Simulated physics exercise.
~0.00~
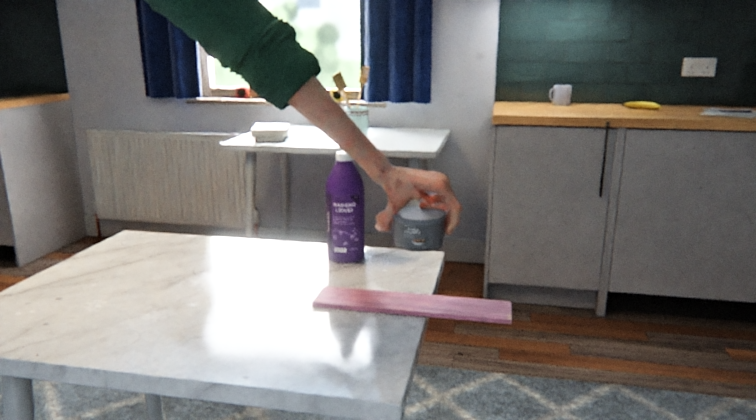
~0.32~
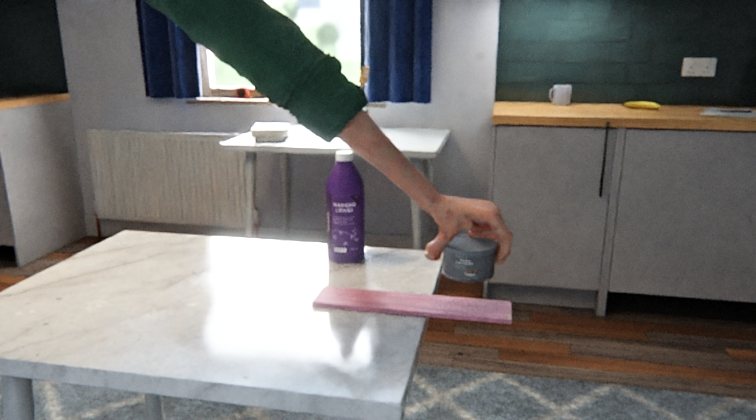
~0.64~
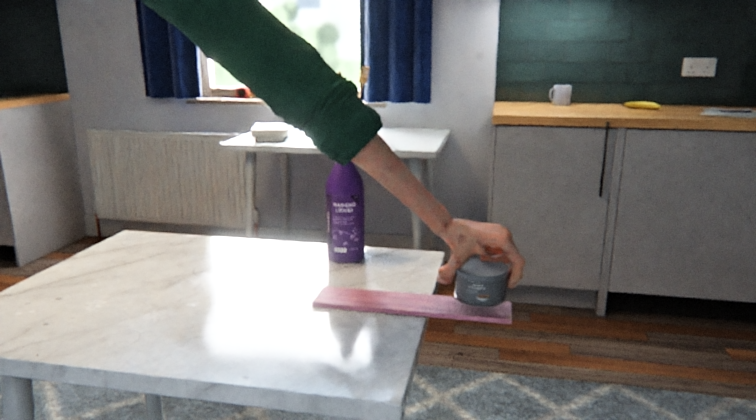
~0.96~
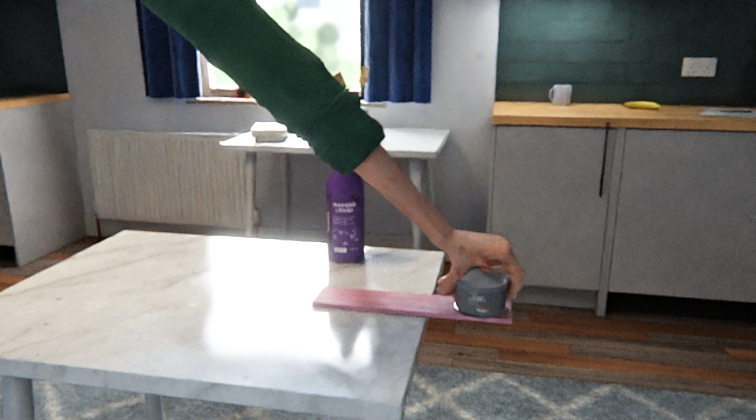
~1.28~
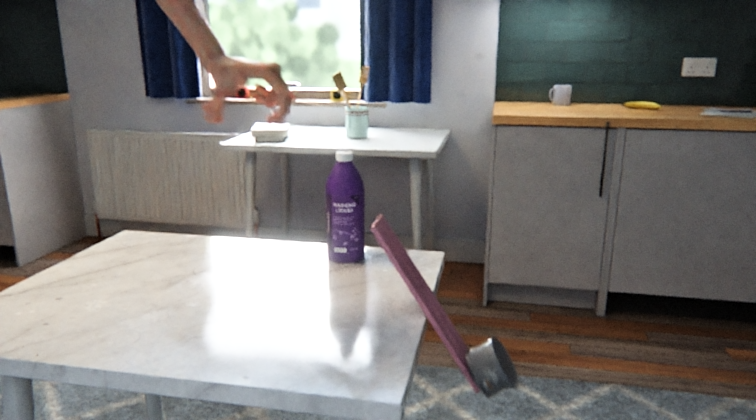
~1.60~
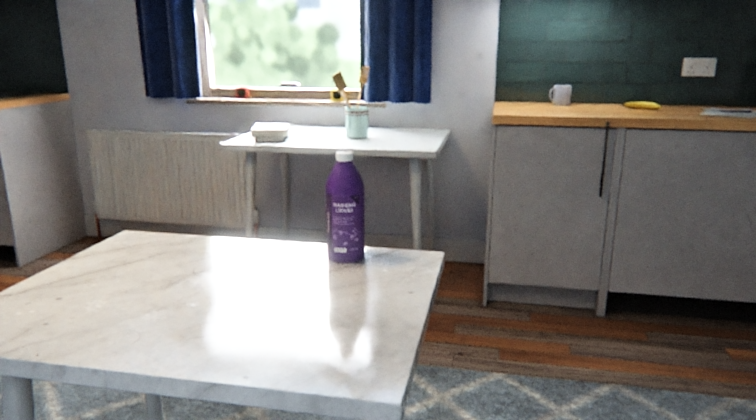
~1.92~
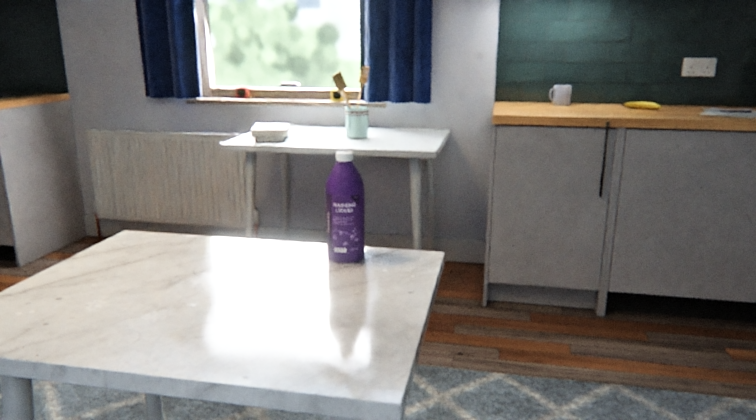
A hand in a green sleeve set a grey tub on the overhanging end of a pink board and let go. The board tipped off the marble table and dropped out of sight with the tub, leaving only the purple bottle standing there.
